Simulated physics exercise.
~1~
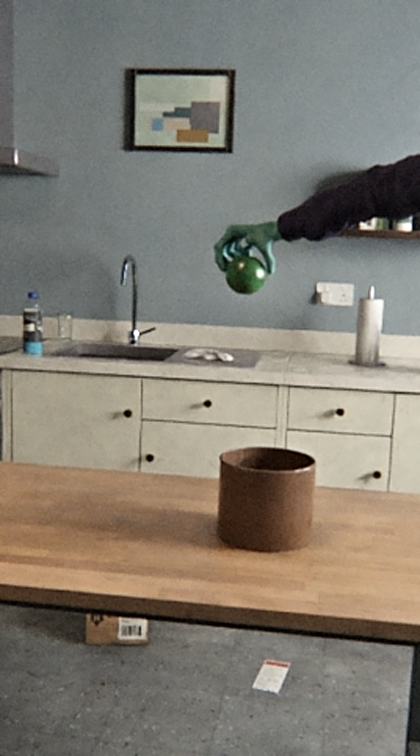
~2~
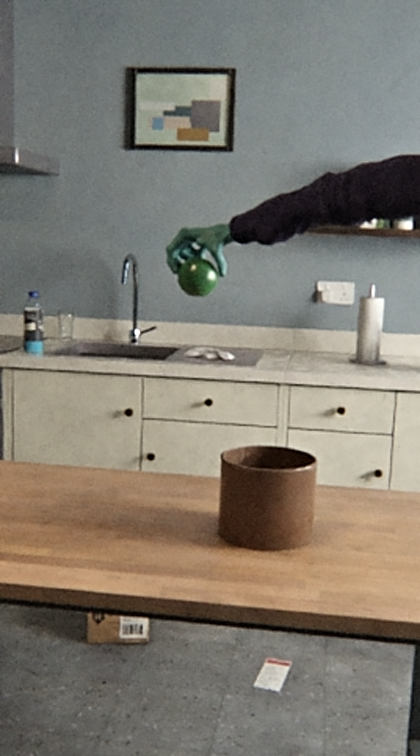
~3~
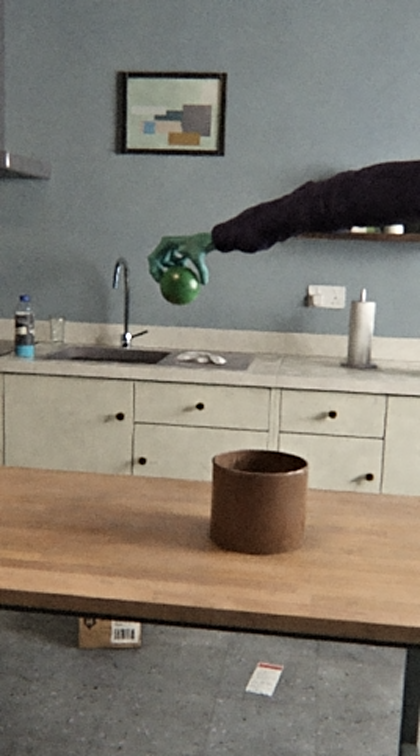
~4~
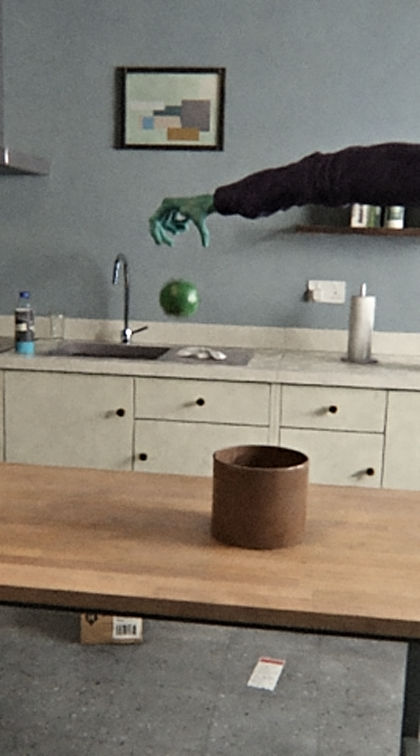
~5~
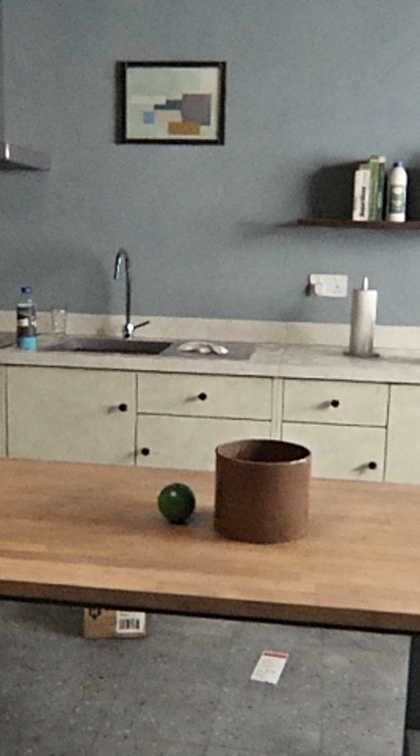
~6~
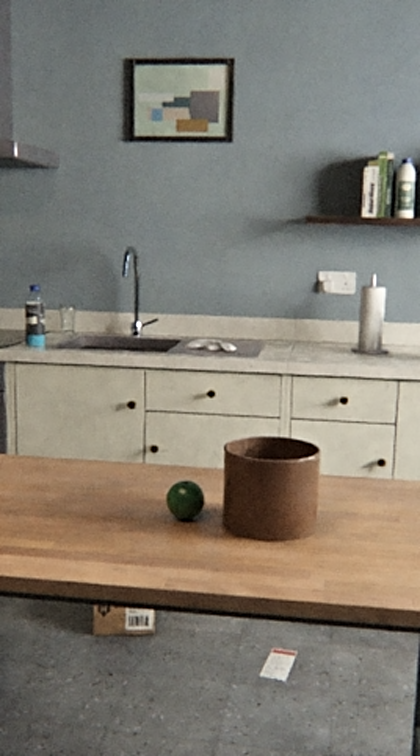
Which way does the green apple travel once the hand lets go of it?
It moves down, ending on the wooden table to the left of the bucket.
